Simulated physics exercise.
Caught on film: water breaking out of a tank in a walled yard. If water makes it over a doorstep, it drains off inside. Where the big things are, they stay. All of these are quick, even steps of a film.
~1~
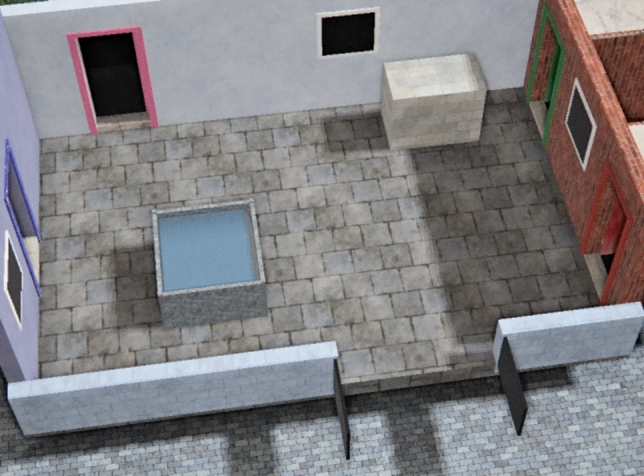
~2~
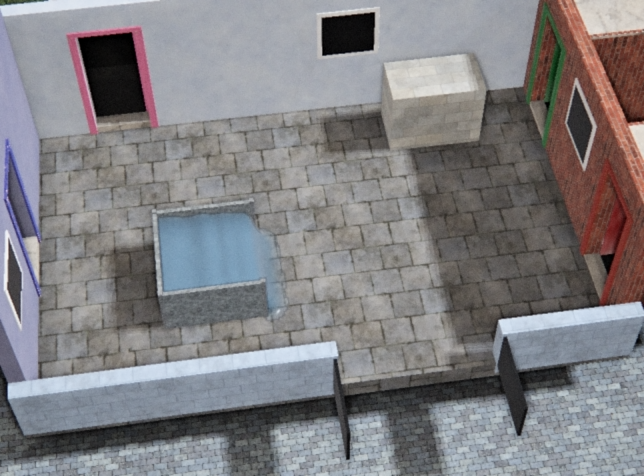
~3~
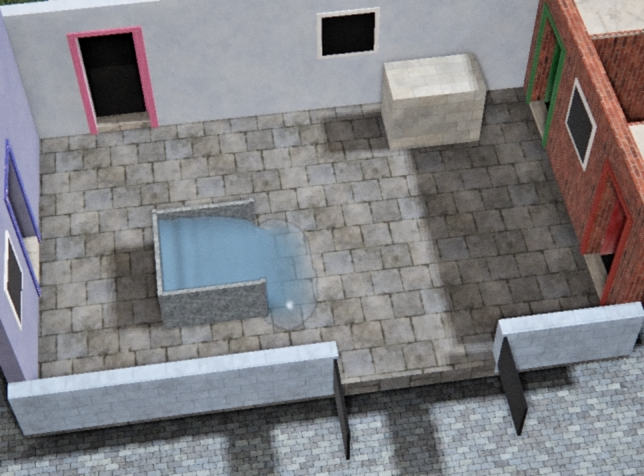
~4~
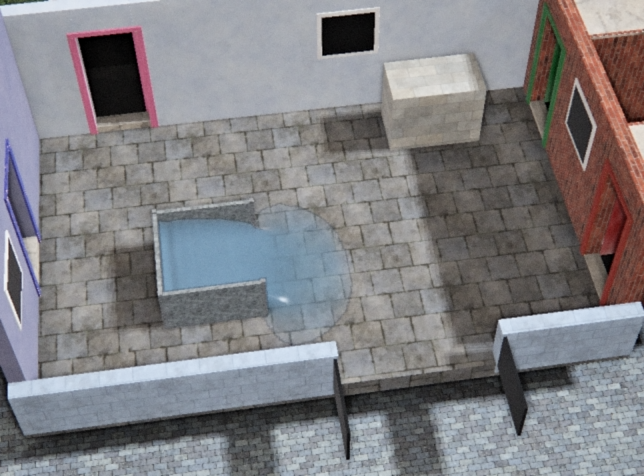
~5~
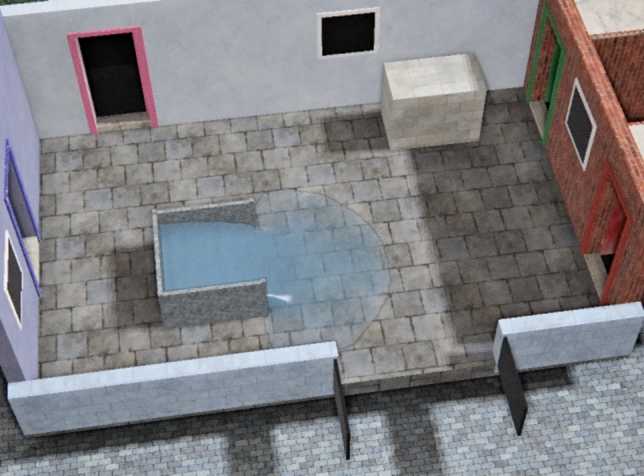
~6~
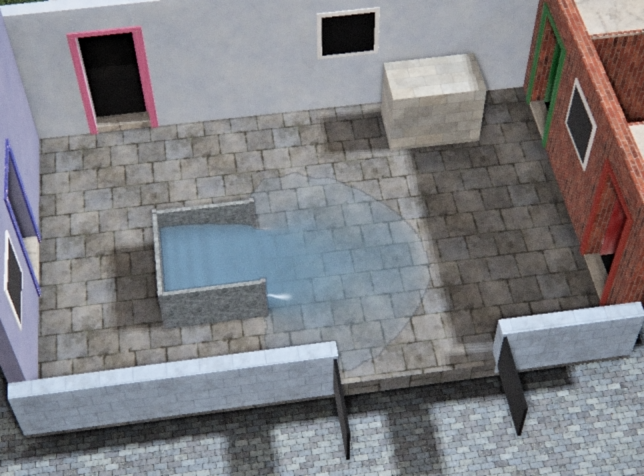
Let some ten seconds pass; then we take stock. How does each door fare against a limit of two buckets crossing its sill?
My prediction: The red door will most likely exceed two buckets, the blue door will most likely not exceed two buckets, the pink door will most likely not exceed two buckets, the green door will most likely exceed two buckets.
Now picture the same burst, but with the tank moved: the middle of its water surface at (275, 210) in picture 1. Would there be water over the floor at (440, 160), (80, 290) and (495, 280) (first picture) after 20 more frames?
Points in order: Inundated; not reached; inundated.
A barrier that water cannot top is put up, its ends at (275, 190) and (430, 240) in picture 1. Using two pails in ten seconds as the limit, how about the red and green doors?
I'd say the red one overshoots and the green one falls short of it.
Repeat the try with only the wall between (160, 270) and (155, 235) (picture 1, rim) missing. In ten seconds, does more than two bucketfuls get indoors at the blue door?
Blue door: Over the line.
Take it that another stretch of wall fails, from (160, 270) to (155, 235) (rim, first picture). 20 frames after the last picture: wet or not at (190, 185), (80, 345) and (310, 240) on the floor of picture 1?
The first spot is spared, the second soaked and the third spared.
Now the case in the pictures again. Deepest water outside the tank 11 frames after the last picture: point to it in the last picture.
Answer: (612, 334).
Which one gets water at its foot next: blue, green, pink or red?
Call: The red door.
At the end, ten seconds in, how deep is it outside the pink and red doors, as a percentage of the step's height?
Roughly 0 % and 190 %, respectively.
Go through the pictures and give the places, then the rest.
Still water in the open tank at (208, 249), in the first frame.
Water pours out at (257, 264) and has run to (269, 318), in the second frame.
The front is at (295, 321), out from the gap at (257, 266), in the third frame.
Water pours out at (257, 267) and has run to (341, 305), in the fourth frame.
The front is at (385, 283), out from the gap at (257, 267), in the fifth frame.
The front is at (423, 259), out from the gap at (257, 268), in the sixth frame.
A moment on, water covers 45 % of the floor; the red door not reached, the blue door not reached, the pink door not reached, the green door not reached.
Next, water covers 50 % of the floor; the red door over two buckets in, the blue door not reached, the pink door not reached, the green door not reached.
Then, water covers 50 % of the floor; the red door far over two buckets in, the blue door not reached, the pink door not reached, the green door over two buckets in.
Later, water covers 50 % of the floor; the red door far over two buckets in, the blue door not reached, the pink door not reached, the green door over two buckets in.
In the end, water covers 60 % of the floor; the red door far over two buckets in, the blue door not reached, the pink door not reached, the green door over two buckets in.
